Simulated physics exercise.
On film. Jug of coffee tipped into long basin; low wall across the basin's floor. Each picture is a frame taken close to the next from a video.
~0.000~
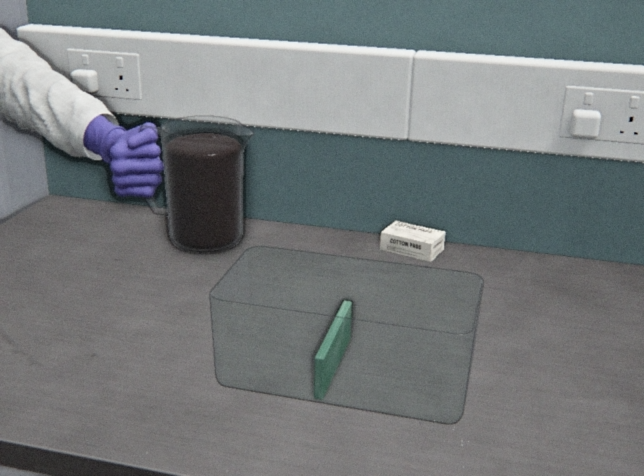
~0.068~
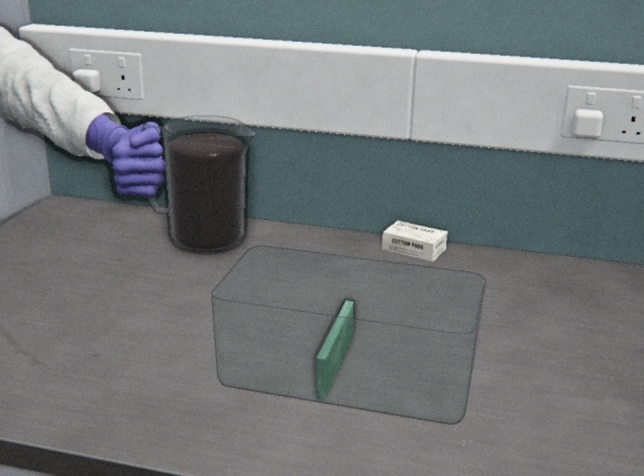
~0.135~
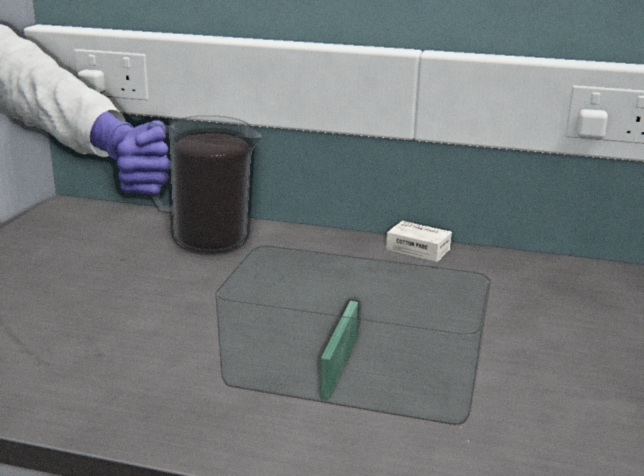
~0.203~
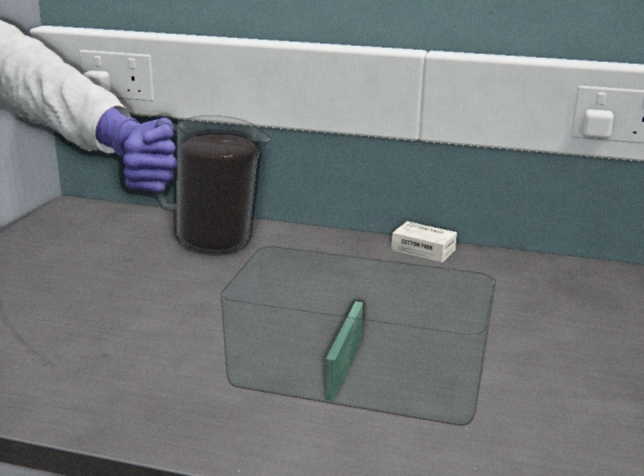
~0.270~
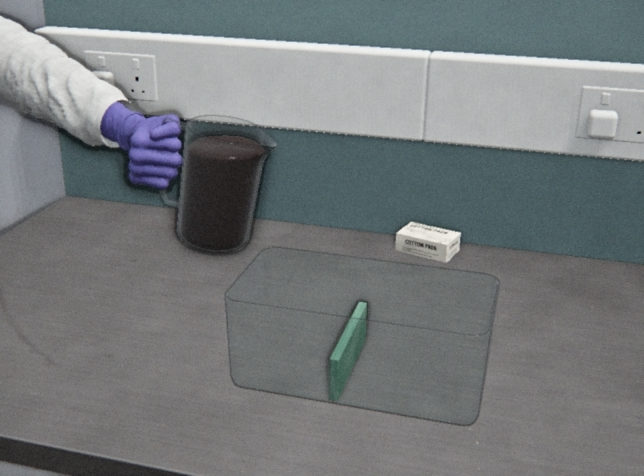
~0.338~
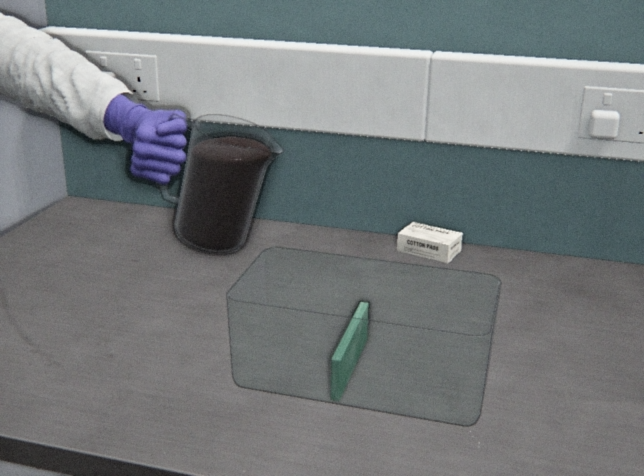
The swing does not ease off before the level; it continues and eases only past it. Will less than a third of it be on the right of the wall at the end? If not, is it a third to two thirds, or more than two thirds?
I expect the share right of the wall to be below a third.
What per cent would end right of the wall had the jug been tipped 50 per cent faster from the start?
Near 5 %.
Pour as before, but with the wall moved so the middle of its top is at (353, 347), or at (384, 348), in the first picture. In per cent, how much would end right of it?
First some 5, then 5 per cent.
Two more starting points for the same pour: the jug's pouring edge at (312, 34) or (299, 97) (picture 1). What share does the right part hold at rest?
Near 95 in a hundred first, near 95 in a hundred second.
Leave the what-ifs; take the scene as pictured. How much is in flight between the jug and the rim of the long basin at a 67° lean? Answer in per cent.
Around 10 %.
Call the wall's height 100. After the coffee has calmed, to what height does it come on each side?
Left part: 60 per cent; right part: 0.
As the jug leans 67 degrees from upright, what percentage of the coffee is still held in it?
Looks like roughly 85 percent is still held.
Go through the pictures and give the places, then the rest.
The first frame shows tilt 0°; pouring edge (254, 133); surface from (171, 140) to (242, 146); the long basin's rim runs from (230, 271) to (479, 305); the wall's top is at (334, 329).
The second frame shows tilt 1°; pouring edge (256, 133); surface from (173, 139) to (244, 147).
The third frame shows tilt 3°; pouring edge (262, 136); surface from (178, 140) to (249, 148).
The fourth frame shows tilt 6°; pouring edge (270, 139); surface from (186, 141) to (257, 149).
The fifth frame shows tilt 10°; pouring edge (278, 145); surface from (191, 143) to (266, 151).
The sixth frame shows tilt 15°; pouring edge (284, 151); surface from (195, 149) to (273, 152).
A moment on, the jug is tipped part way and 85 per cent is still to pour, 4 is left of the wall and 1 right of it.
Next, the jug is tipped on its side and 37 per cent is still to pour, 41 is left of the wall and 7 right of it.
Then the jug is tipped right over and 3 per cent is still to pour, 83 is left of the wall and 8 right of it.
Later the jug is tipped right over and 0 per cent is still to pour, 89 is left of the wall and 9 right of it.
In the end 89 per cent lies left of the wall, 9 right of it and 3 outside.
